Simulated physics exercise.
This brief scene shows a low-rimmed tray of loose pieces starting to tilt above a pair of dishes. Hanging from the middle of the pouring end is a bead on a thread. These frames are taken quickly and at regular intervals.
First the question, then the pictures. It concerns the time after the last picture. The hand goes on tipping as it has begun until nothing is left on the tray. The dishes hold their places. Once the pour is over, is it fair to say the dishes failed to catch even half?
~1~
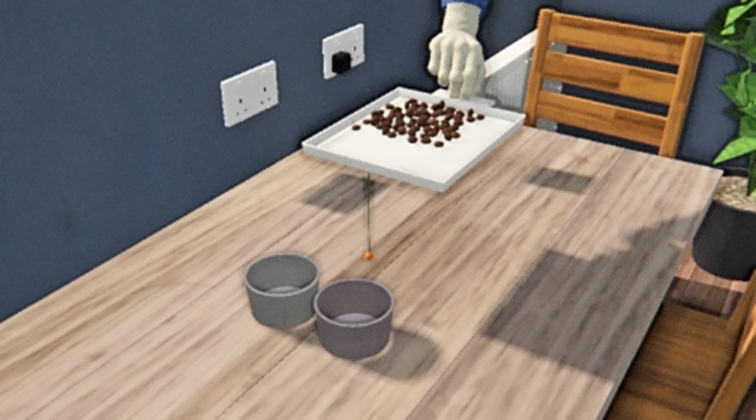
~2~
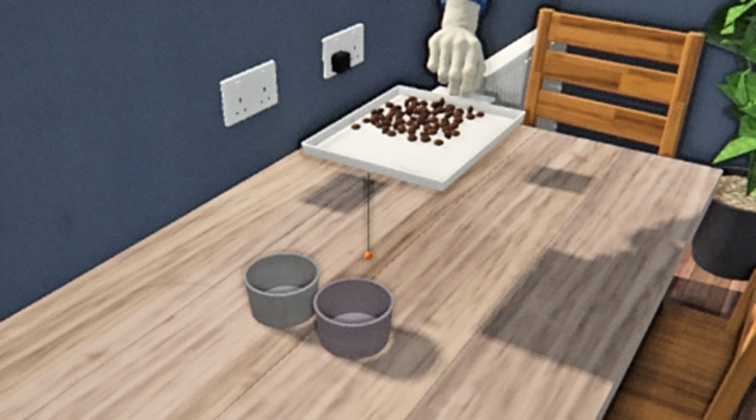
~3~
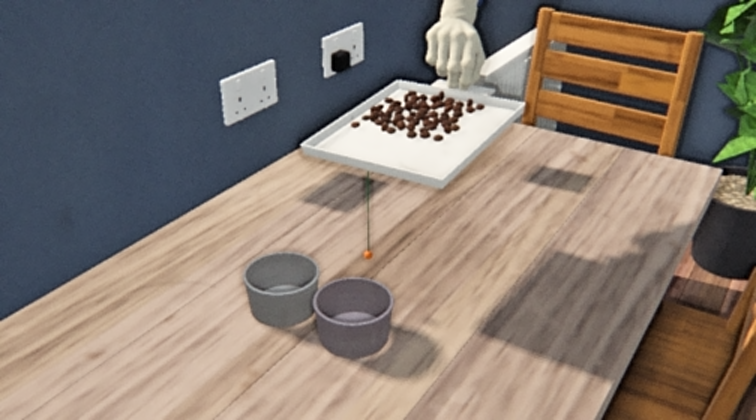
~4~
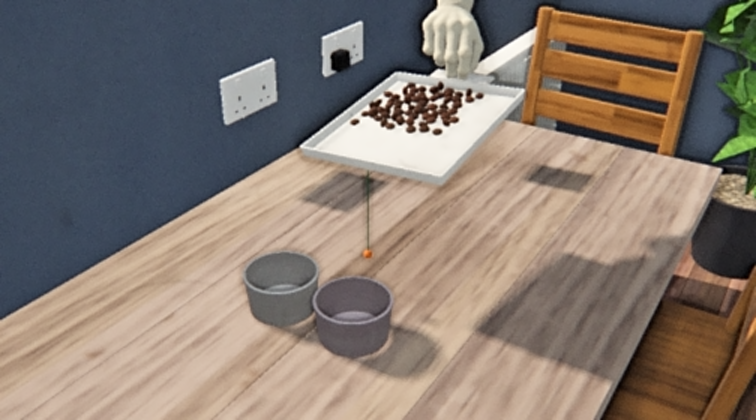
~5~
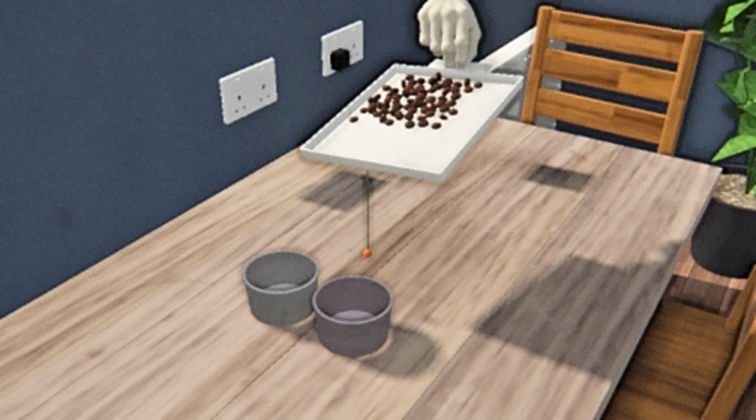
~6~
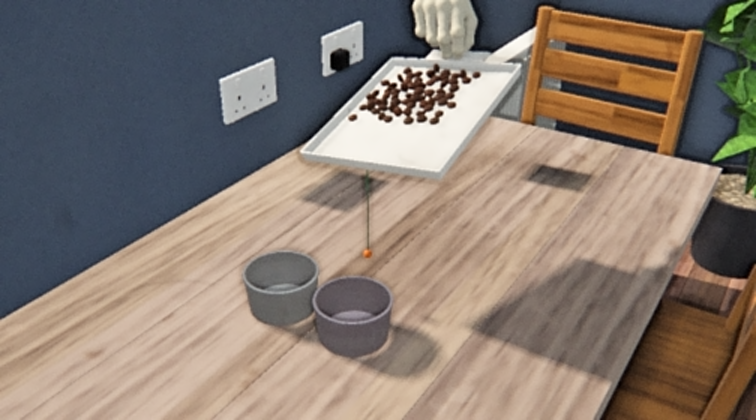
The greater share is going to end up outside the dishes.
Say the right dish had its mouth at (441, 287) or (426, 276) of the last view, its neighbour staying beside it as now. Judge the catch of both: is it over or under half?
Short of half and then Short of half.
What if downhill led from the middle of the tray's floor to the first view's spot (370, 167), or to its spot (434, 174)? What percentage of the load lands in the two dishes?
The first try would leave around 50 per cent there, the second around 0 per cent.
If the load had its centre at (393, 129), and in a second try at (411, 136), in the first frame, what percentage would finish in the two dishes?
In order, about 10 and 30 in a hundred.
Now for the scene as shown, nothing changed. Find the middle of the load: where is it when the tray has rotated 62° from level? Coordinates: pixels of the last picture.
Look close to (336, 138) in the last picture.
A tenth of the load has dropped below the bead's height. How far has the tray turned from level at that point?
Approx. reading: About 75°.
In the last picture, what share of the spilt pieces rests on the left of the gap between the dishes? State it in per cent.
My estimate is some 50 per cent.
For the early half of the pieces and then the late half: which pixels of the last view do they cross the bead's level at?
Half one: (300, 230), half two: (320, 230).
Just after the last frame, tray tipped steeply; almost all on the tray; about a tenth in the air.
A moment on, tray tipped past a quarter turn; about a tenth on the tray; about a tenth in the left dish; roughly half outside both; roughly a quarter in the air.
Further on, tray tipped past a quarter turn; about a tenth in the left dish; almost all outside both.
When it is over, tray tipped past a quarter turn; not one in the right dish; about a tenth in the left dish; almost all outside both.
